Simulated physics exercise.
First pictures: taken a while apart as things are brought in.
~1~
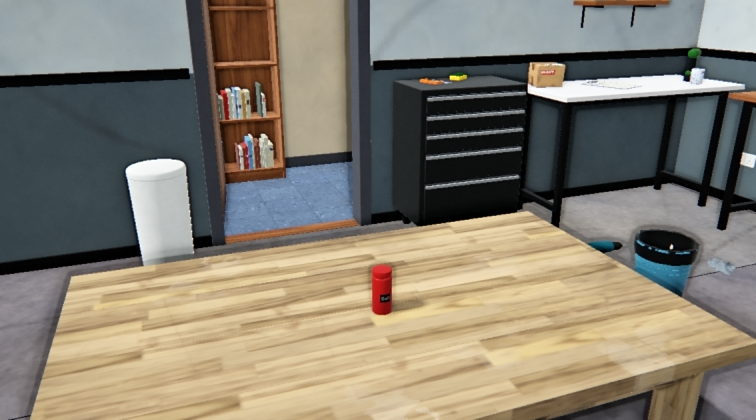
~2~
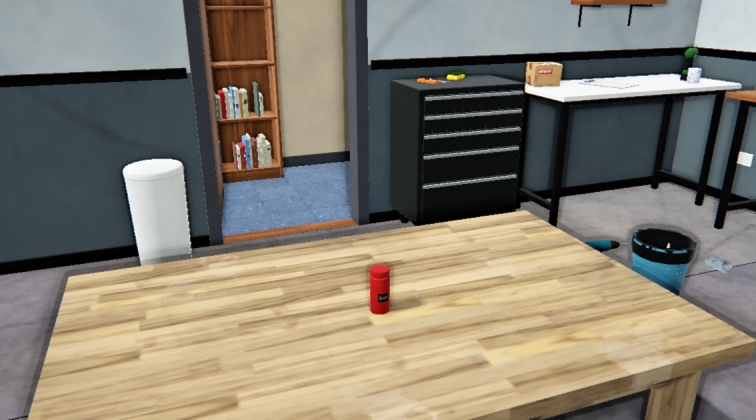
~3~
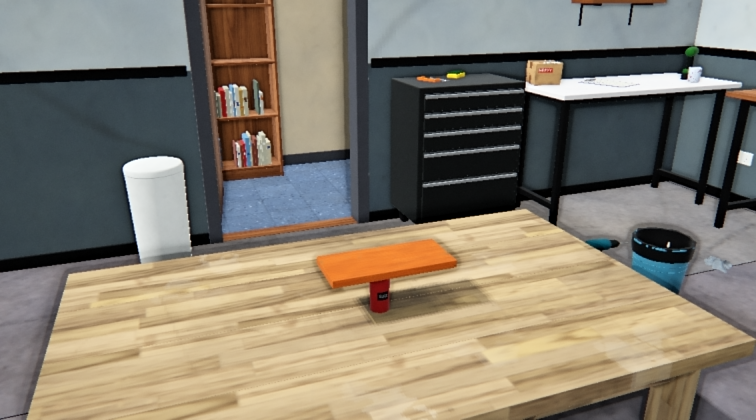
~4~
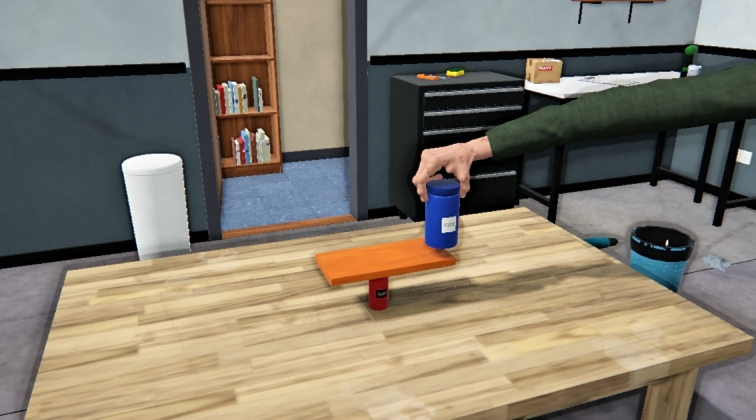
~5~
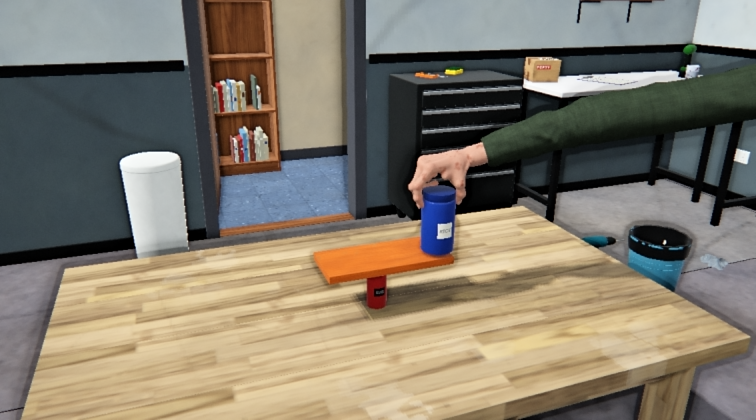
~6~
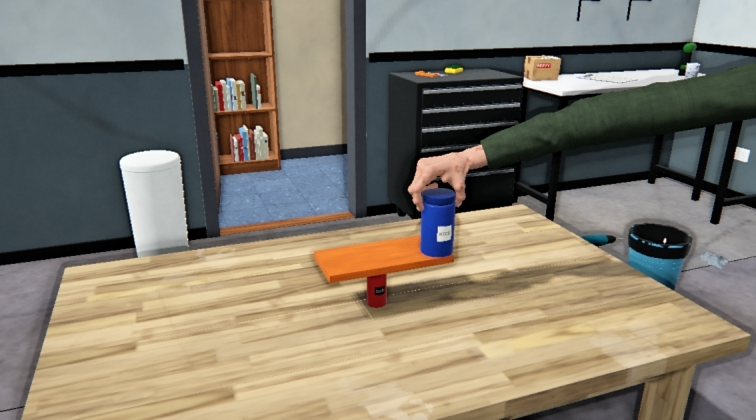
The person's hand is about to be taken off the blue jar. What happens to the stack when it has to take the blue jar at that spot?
Down it goes.
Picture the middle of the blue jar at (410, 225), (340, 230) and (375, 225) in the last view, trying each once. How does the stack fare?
Outcomes in order: Falls, then falls, then stands.
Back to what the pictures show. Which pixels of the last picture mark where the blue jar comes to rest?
At about (474, 270).
Then, 0.30 s after the last picture, blue jar now fallen; orange board tipped 46° from how it was.
Then, 0.50 s after the last picture, orange board tipped 49° from how it was.
At rest, fallen, blue jar; tipped over in the stack, orange board; red shaker in place. Seen from the same camera at the end, blue jar near (473, 270). The stack loses its balance.
